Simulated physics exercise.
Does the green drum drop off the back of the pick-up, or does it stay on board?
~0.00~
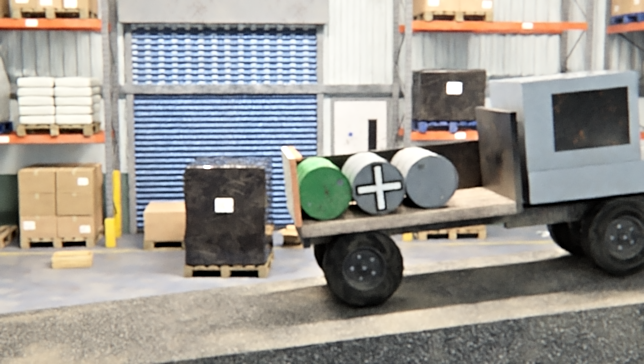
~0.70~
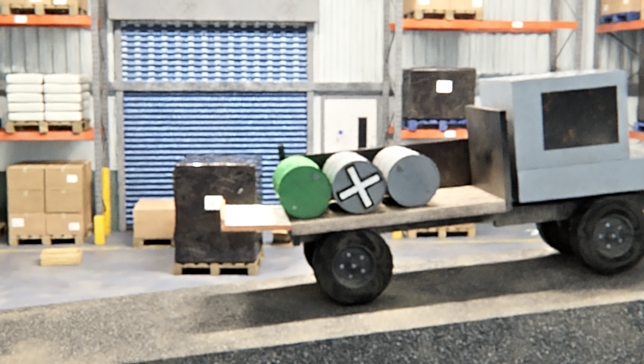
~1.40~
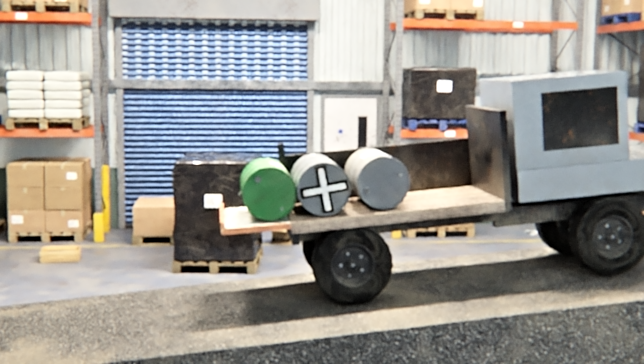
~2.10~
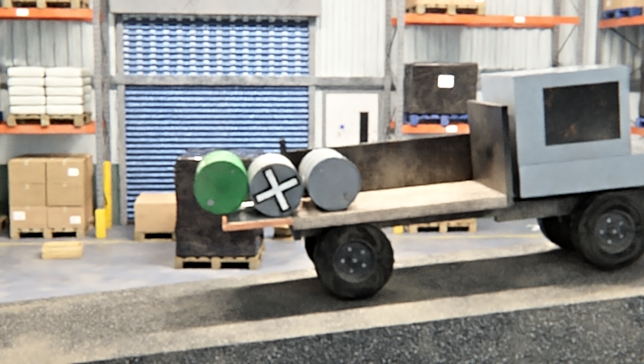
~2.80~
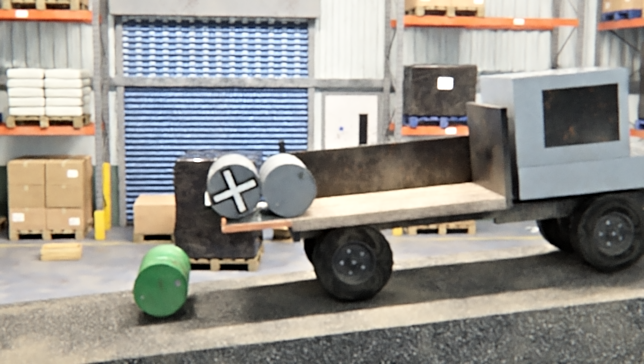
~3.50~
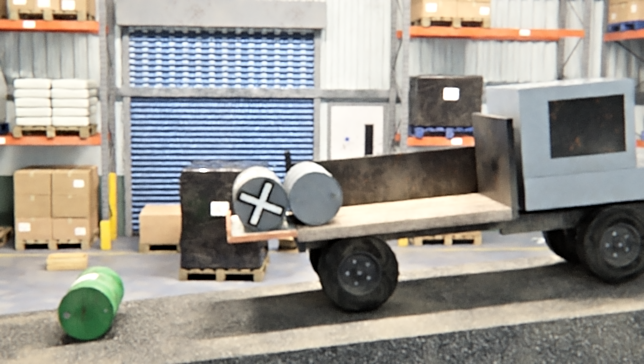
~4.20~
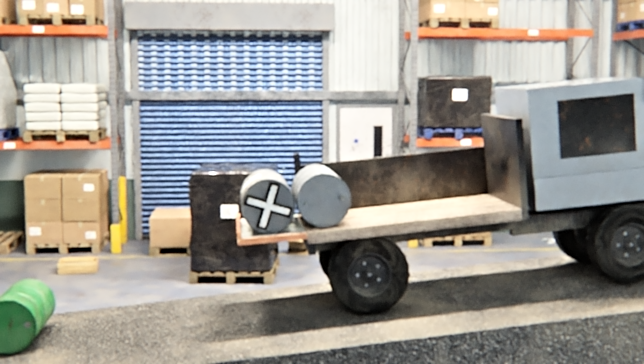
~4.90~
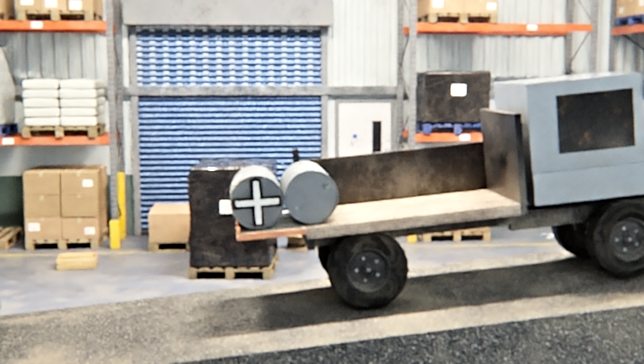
The green drum drops off the back of the lowered tailgate and rolls away to the left.
